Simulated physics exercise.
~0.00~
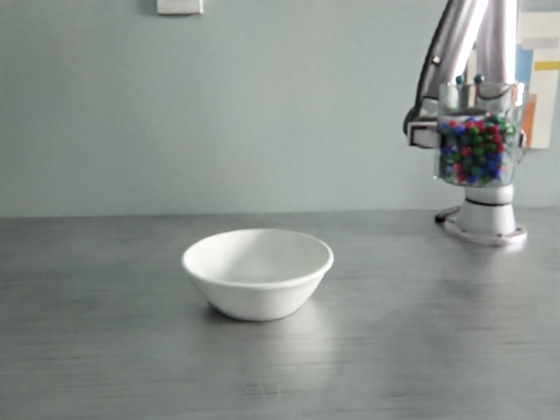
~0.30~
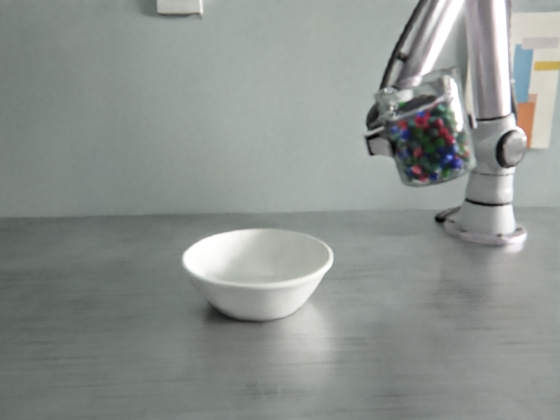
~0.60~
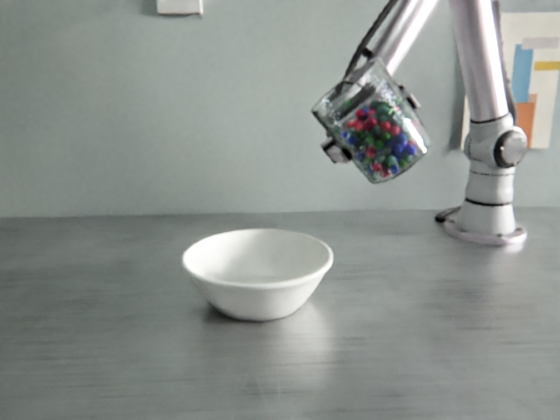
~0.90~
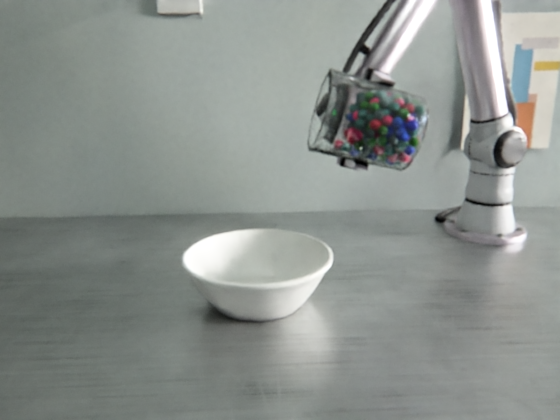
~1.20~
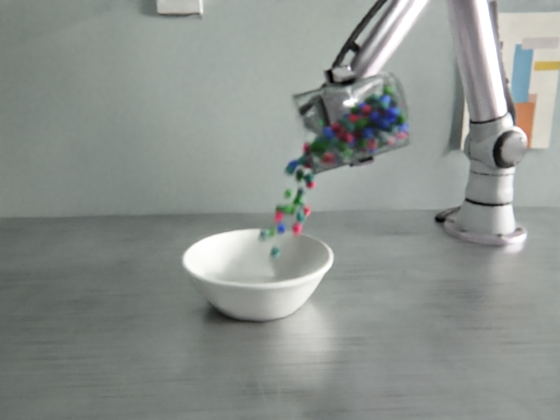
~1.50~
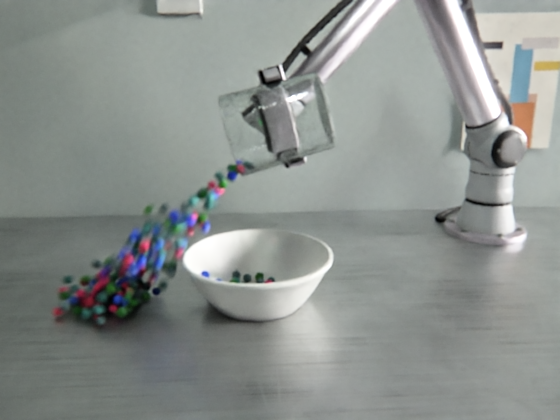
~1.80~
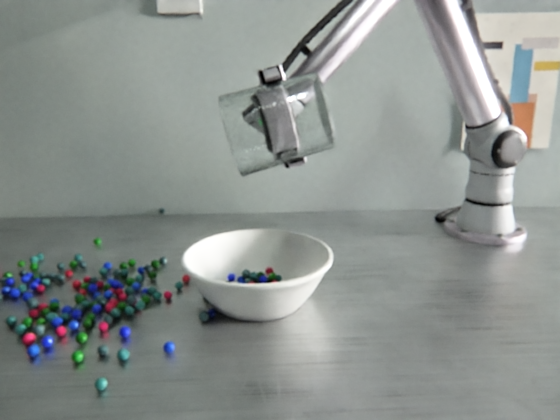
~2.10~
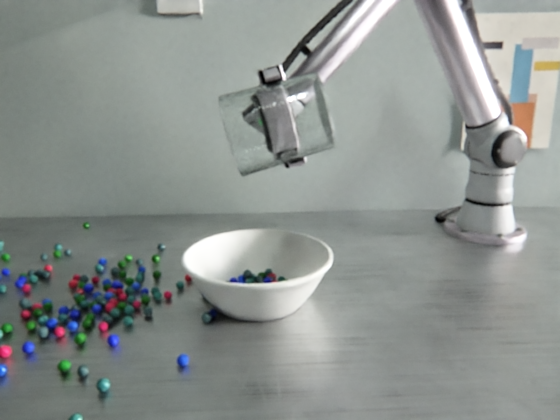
The clip shows a robot arm carrying a clear cup of small colourful balls left towards a white bowl and tipping it; a few land in the bowl, but most spill onto the grey table to its left and scatter, leaving the cup empty.
